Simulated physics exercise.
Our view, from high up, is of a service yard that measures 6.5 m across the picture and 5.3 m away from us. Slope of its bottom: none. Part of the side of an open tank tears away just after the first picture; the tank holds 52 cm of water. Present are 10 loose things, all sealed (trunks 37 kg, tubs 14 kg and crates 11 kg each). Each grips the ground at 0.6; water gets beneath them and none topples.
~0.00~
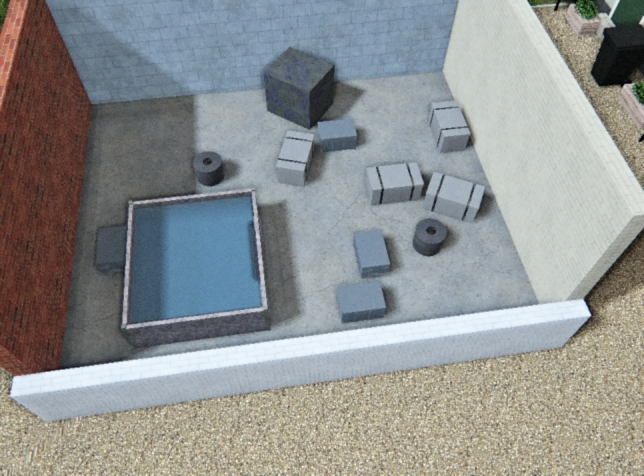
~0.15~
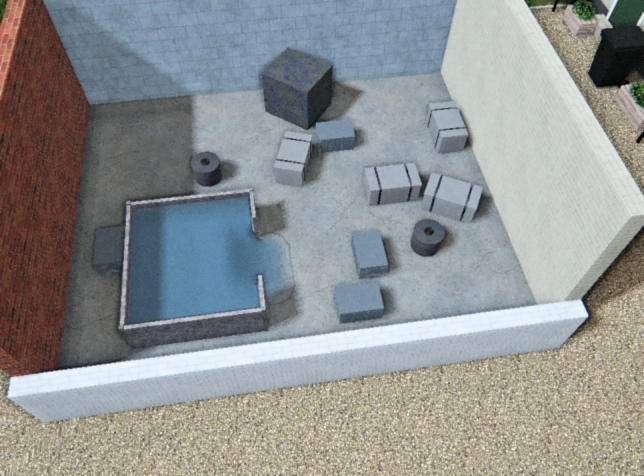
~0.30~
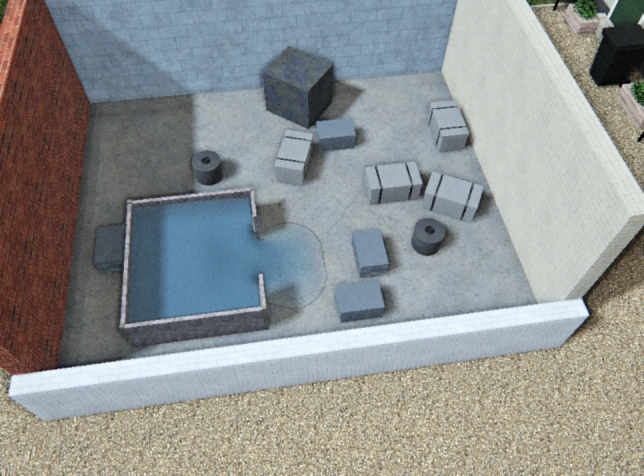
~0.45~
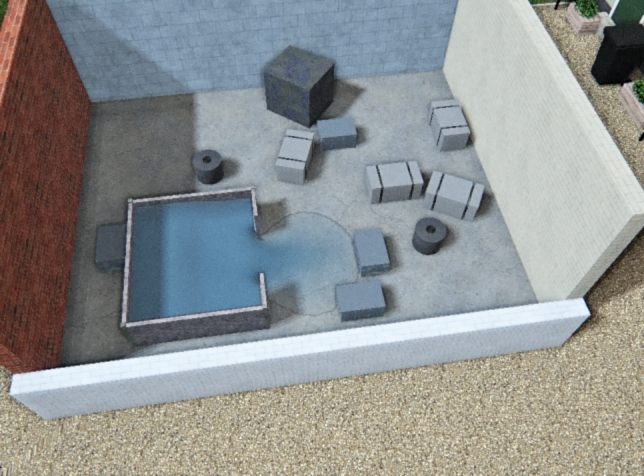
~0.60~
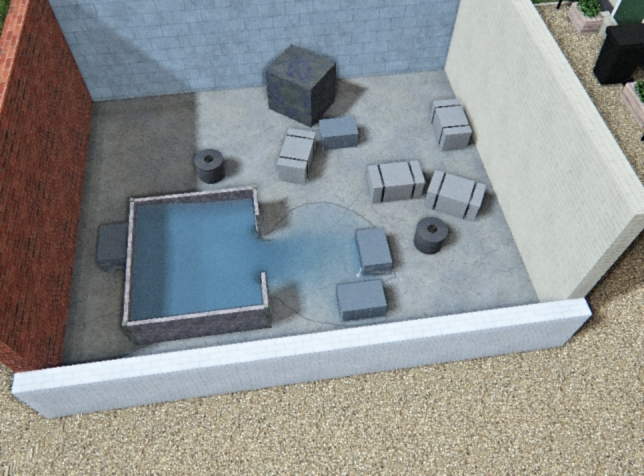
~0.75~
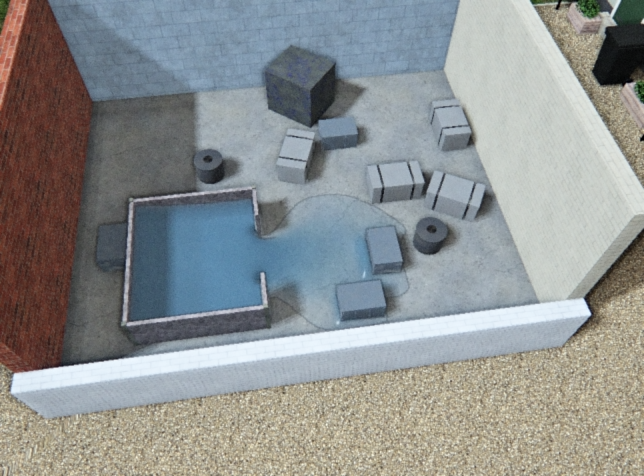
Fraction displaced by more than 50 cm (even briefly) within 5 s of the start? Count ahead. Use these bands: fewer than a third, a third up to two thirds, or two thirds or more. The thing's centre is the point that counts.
It falls in a third up to two thirds.
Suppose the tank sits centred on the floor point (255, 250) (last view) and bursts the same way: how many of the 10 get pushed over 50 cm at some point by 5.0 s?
4.
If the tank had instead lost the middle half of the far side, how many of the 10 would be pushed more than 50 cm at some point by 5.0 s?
The answer would then be 1.
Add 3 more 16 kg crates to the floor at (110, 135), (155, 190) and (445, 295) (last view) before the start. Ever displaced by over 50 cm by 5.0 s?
Well, in turn they are below that, below that and above that.
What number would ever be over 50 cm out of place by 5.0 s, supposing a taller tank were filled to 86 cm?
I count 6 of them in that case.
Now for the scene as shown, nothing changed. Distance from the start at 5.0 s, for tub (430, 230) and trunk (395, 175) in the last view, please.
Distances: 100 cm; 60 cm.
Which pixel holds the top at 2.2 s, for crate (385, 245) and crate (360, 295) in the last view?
They should sit about (514, 264) and (444, 307) in the last view.
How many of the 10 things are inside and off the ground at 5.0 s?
3.
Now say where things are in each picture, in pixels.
A crate at (372, 248) rests on the ground; a crate at (361, 297), on the bottom; water covers 3.3 m2; 0 of 10 have shifted, in the first frame.
A crate at (370, 249) rests on the ground; a crate at (359, 298) rests on the ground; water covers 3.8 m2; 0 of 10 have shifted, in the second frame.
A crate at (371, 248) rests on the ground; a crate at (360, 297), on the bottom; water covers 4.4 m2; 0 of 10 have shifted, in the third frame.
A crate at (372, 247), on the bottom; a crate at (361, 296) rests on the ground; 5.2 m2 under water; 0 of 10 have shifted, in the fourth frame.
A crate at (374, 246), on the bottom; a crate at (362, 295), on the bottom; 5.9 m2 under water; 0 of 10 have shifted, in the fifth frame.
A crate at (385, 245), on the bottom, 18 cm from its start; a crate at (361, 296), on the bottom; 6.8 m2 under water; 1 of 10 have shifted, in the sixth frame.
After 1.1 s 1 of 10 are over 50 cm from their spots; 0 afloat.
After 2.2 s 3 of 10 are over 50 cm from their spots; 3 afloat.
After 3.5 s 3 of 10 are over 50 cm from their spots; 2 afloat.
After 5.0 s 5 of 10 are over 50 cm from their spots, and 5 have been at some point; 3 afloat.
